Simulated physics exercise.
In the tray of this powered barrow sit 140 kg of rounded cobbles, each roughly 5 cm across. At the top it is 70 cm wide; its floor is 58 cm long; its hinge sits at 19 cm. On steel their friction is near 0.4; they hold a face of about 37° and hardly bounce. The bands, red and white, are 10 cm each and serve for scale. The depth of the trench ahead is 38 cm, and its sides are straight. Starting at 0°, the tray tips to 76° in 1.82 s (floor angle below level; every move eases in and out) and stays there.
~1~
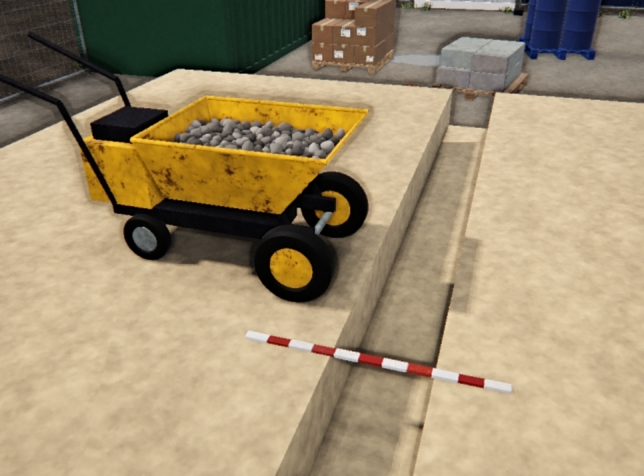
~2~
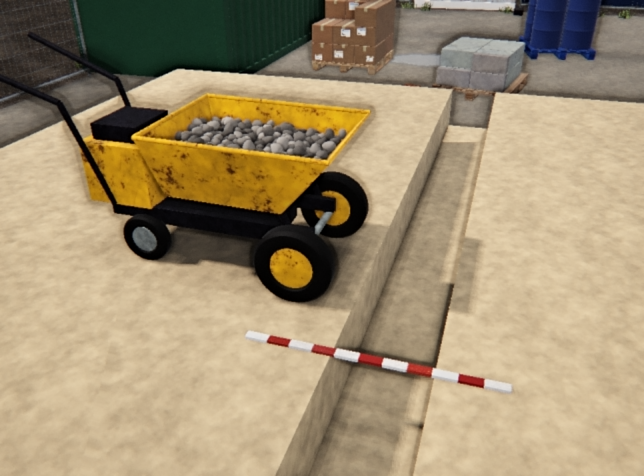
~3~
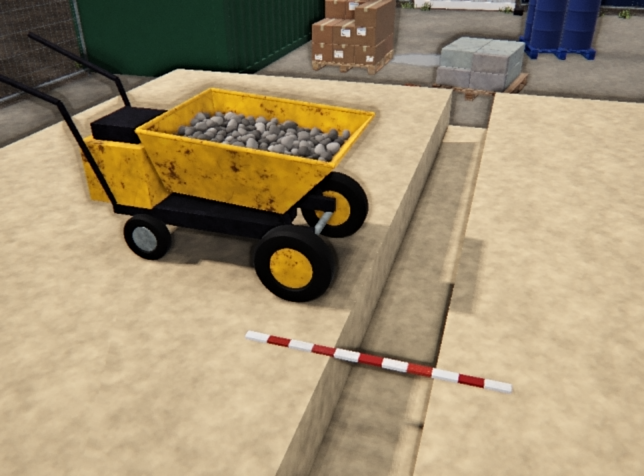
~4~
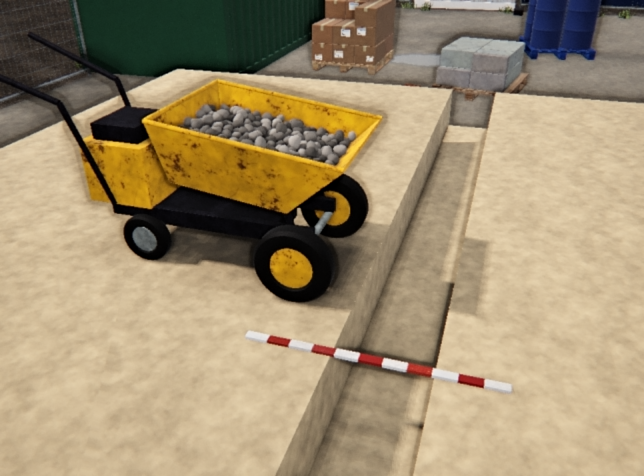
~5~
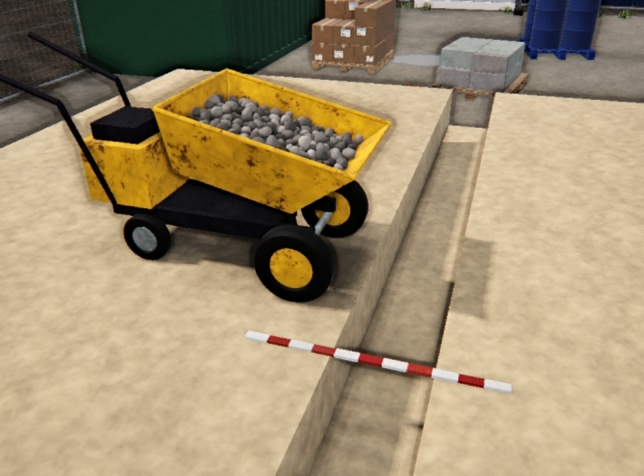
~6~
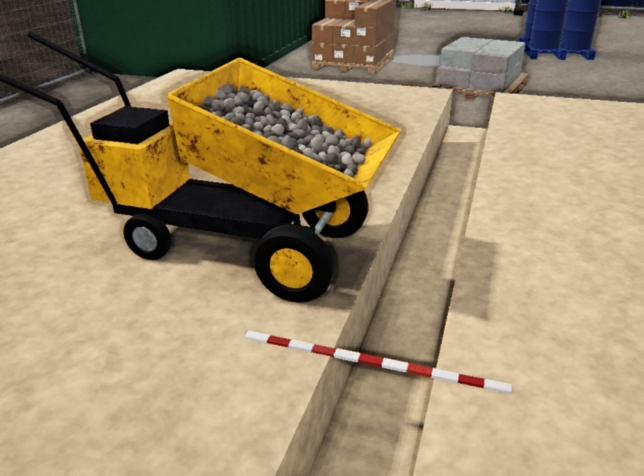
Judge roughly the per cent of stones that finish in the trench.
An estimated 45 per cent finish in the trench.
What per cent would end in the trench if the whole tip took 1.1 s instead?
In that case, around 40%.
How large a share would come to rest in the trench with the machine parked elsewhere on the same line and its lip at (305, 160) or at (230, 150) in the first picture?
About 70 per cent from the first spot, about 90 from the second.
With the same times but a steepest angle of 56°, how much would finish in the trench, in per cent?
Around 40 per cent would finish in the trench.
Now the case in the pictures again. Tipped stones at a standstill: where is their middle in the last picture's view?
Their middle is at about (470, 287).
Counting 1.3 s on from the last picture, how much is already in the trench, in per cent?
Close to 25 per cent has got there by then.
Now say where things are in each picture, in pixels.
In the first frame, the tray is at 0°, its lip at (327, 163); the top of the load is at (252, 133).
In the second frame, the tray is at 1°, its lip at (329, 164); the top of the load is at (243, 129).
In the third frame, the tray is at 4°, its lip at (335, 166); the top of the load is at (230, 124).
In the fourth frame, the tray is at 8°, its lip at (344, 171); the top of the load is at (216, 115).
In the fifth frame, lip at (354, 178), floor tilted 13°, highest stones at (225, 106).
In the sixth frame, the tray is at 19°, its lip at (367, 187); the top of the load is at (234, 96).
Then, 0.8 s after the last picture the floor is at 64°, 98 % in the tray, 2 % in the trench; the foremost stones are at (448, 247).
Then, 1.3 s after the last picture the floor is at 76°, 27 % in the tray, 24 % in the trench, 48 % past the trench; the foremost stones are at (605, 316).
Then, 1.7 s after the last picture the floor is at 76°, 5 % in the tray, 38 % in the trench, 57 % past the trench; the foremost stones are past the picture's edge.
Then, 3.6 s after the last picture the floor is at 76°, 0 % in the tray, 45 % in the trench, 55 % past the trench; the foremost stones are past the picture's edge.
